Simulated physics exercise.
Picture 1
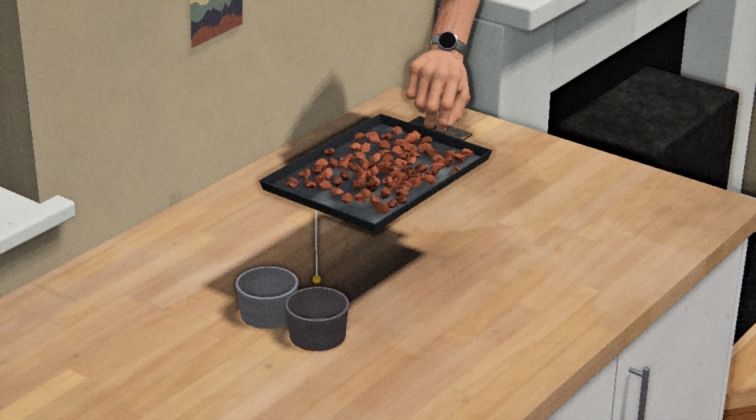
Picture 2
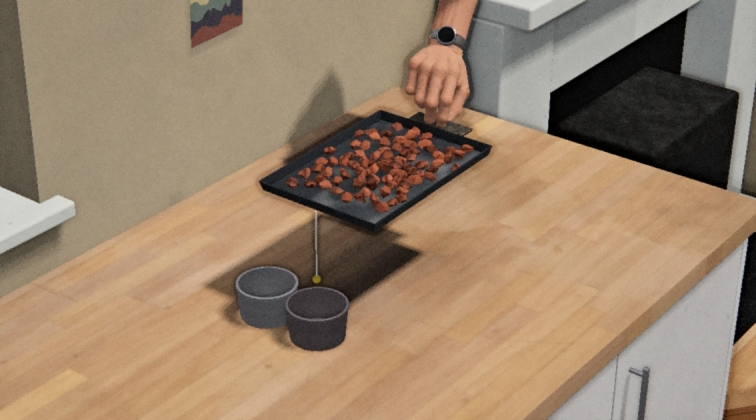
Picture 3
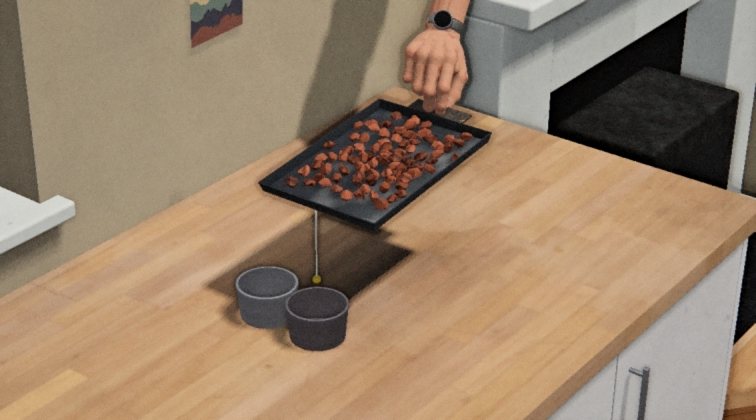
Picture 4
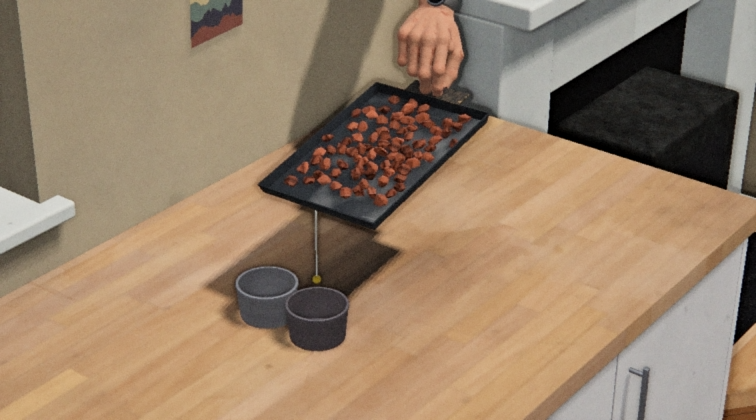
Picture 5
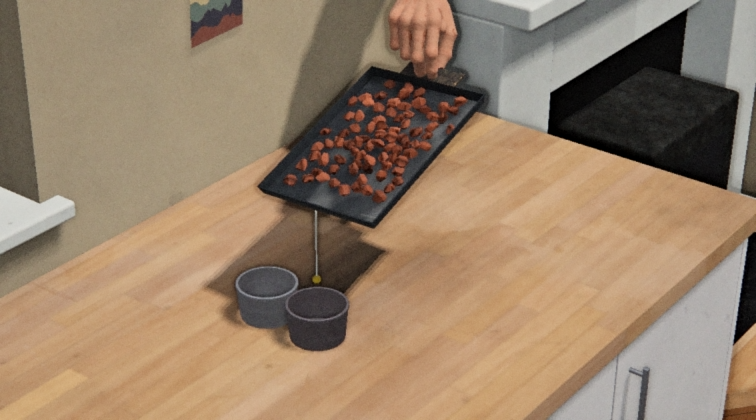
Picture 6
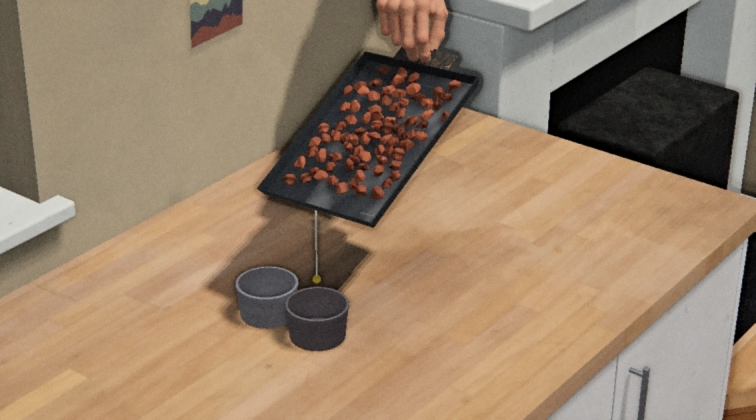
A hand raises the far end of a dark tray of reddish chunks above two dishes.
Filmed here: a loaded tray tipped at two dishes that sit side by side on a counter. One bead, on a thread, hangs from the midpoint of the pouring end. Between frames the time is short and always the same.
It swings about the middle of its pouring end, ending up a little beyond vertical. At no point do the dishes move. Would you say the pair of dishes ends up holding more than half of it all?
I would say no, less than half.
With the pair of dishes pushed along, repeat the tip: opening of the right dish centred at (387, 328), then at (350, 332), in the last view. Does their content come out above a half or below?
The dishes end up with the lesser share in the first try and the lesser share in the second.
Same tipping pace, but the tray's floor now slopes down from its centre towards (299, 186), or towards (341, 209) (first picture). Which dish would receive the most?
Leftward dish for the first, Rightward dish for the second.
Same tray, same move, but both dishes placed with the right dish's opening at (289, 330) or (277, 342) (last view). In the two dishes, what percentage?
About 40 and 10 per cent respectively.
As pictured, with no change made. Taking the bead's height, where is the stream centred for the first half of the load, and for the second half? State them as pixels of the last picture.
Around (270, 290) first; around (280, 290) second.
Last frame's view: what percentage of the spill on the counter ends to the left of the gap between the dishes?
Close to 80 per cent of the spill, I think.
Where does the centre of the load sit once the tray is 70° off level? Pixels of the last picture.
Roughly at (299, 192).
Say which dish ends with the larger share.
The one at left wins.
Shortly afterwards, tray tipped steeply; the bulk on the tray; a little in the air.
Next, tray tipped past a quarter turn; only a few on the tray; a little in the right dish; near a quarter in the left dish; near two thirds outside both; a little in the air.
Some moments later, tray tipped past a quarter turn; a little in the right dish; near a quarter in the left dish; near two thirds outside both.
In the end, tray tipped past a quarter turn; a little in the right dish; near a quarter in the left dish; near two thirds outside both.
